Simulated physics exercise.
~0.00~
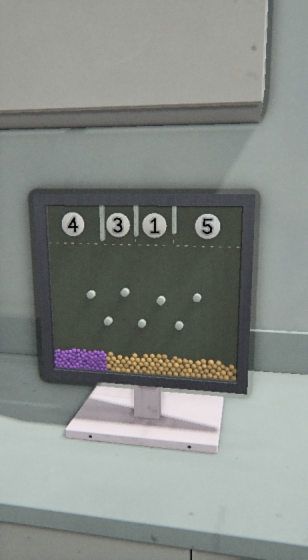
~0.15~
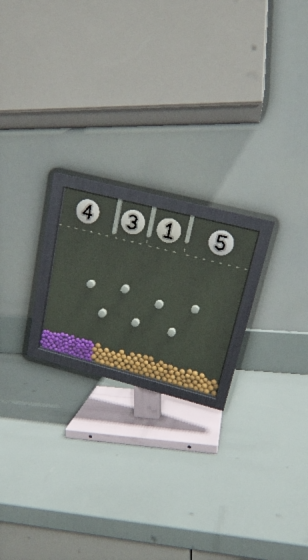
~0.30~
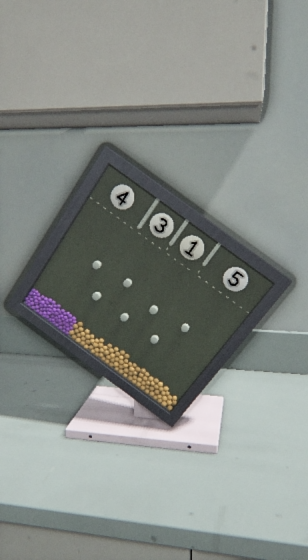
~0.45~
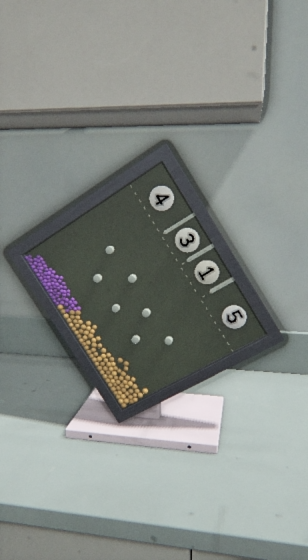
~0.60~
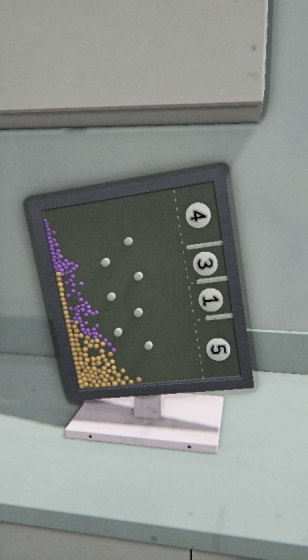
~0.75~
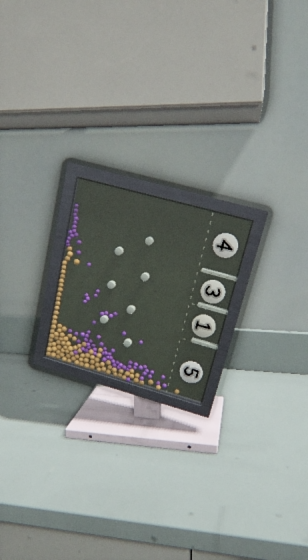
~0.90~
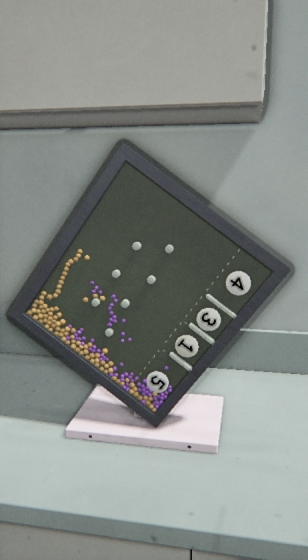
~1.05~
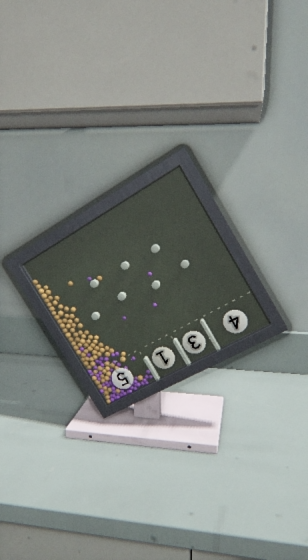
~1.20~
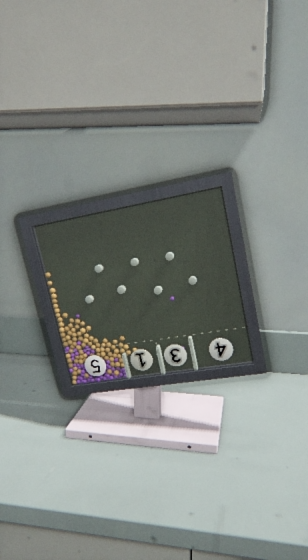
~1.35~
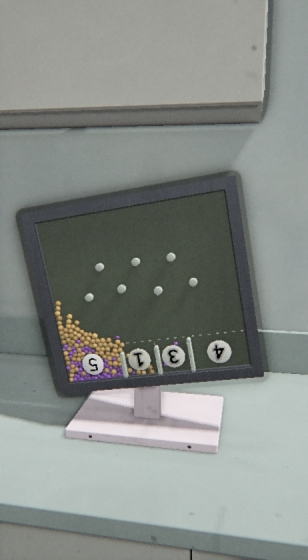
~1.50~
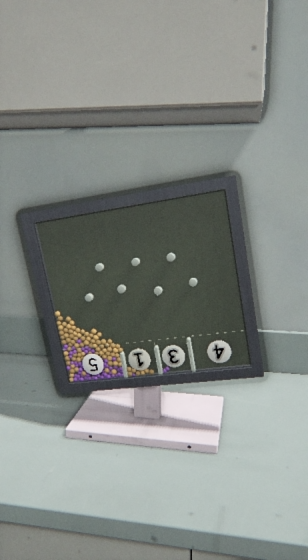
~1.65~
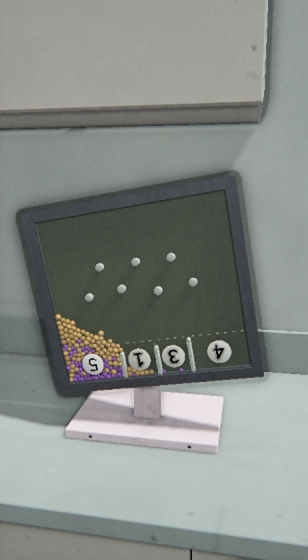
A dark square box with a clear front, holding purple beads at its lower left and tan beads beside them, stands on a pale stand on a grey-green counter, seen from the front by a still camera. Numbered discs marked four, three, one and five line its top, above seven pale pegs. The box turns clockwise, and the beads pile into the left corner, then tumble past the pegs, purple mixing with tan. It stops almost upside down, with most beads heaped over pocket five at lower left, a few in pocket one, and pocket four empty.
